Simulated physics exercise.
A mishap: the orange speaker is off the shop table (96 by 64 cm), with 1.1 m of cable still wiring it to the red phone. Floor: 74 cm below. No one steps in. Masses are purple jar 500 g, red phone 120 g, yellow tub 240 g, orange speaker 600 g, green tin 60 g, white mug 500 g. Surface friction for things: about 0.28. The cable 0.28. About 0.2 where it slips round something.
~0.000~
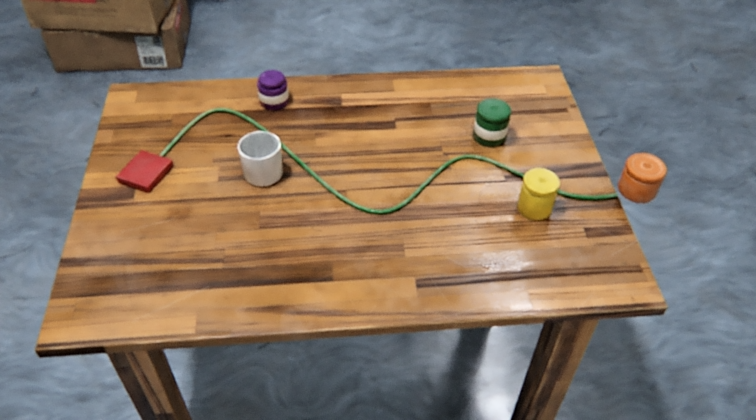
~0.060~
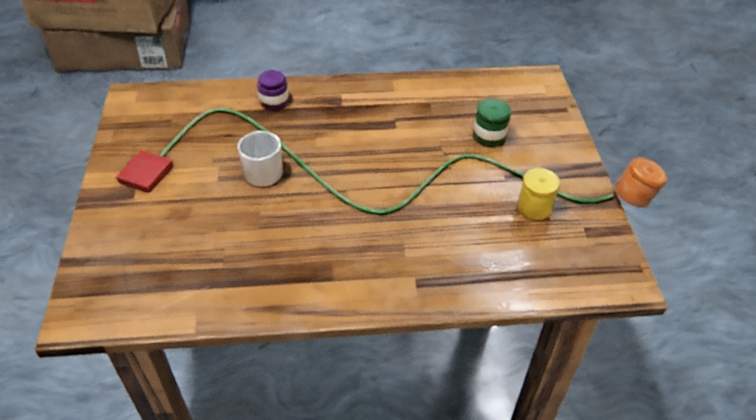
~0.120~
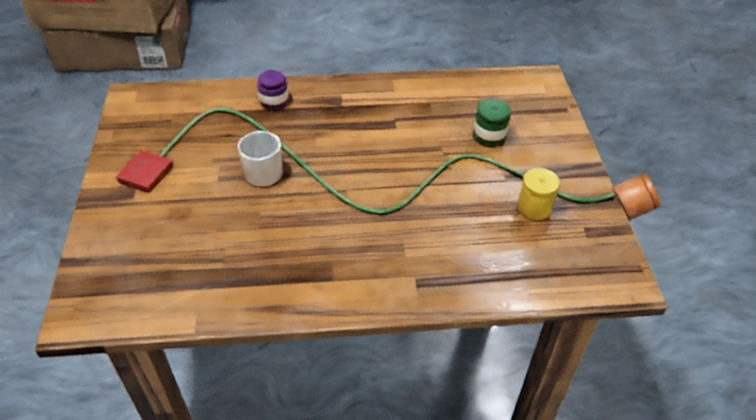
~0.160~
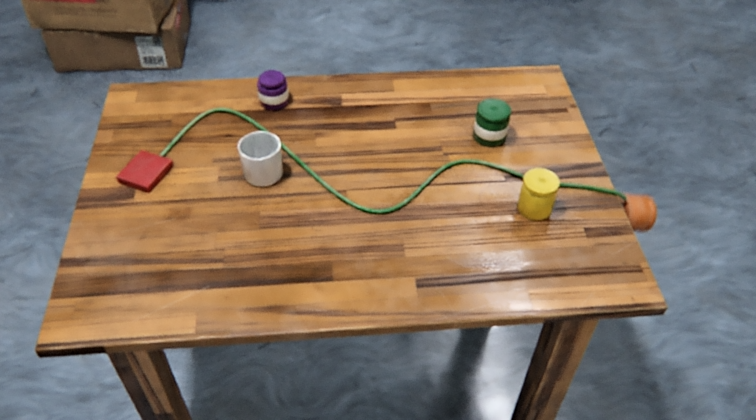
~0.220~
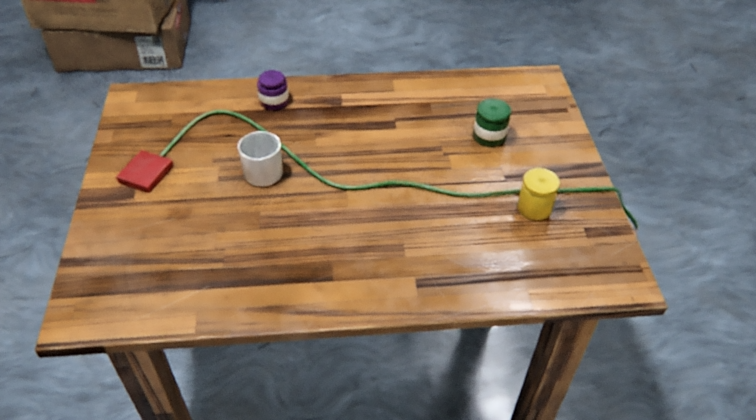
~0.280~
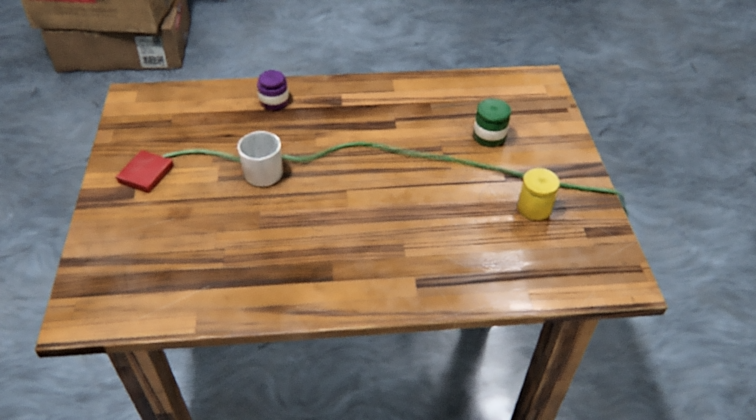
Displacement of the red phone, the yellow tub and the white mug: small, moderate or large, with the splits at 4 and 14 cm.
Red phone: Large, yellow tub: Small, white mug: Moderate.
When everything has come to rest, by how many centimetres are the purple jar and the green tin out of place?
Purple jar 0 cm, green tin over the edge.
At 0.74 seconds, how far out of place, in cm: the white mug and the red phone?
At that time the white mug has gone 8 cm and the red phone 90 cm.
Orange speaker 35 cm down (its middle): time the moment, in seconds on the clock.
0.32 s.
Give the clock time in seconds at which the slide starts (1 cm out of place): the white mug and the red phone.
White mug 0.40 s; red phone 0.32 s, roughly.
At 0.5 s, the cable's tail end at (394, 122); red phone 44 cm off its start, white mug 6 cm off its start, orange speaker over the edge.
At 0.7 s, the cable's tail end at (597, 102); red phone 93 cm off its start, white mug 7 cm off its start, green tin 15 cm off its start.
At 1.0 s, the cable has left the top; red phone over the edge, white mug 7 cm off its start at (295, 158), green tin over the edge.
At 1.2 s, the cable has left the top; red phone over the edge, white mug 7 cm off its start, green tin over the edge.
At 2.4 s, the cable has left the top; red phone over the edge, white mug 7 cm off its start at (296, 158), yellow tub 0 cm off its start at (542, 180), green tin over the edge.
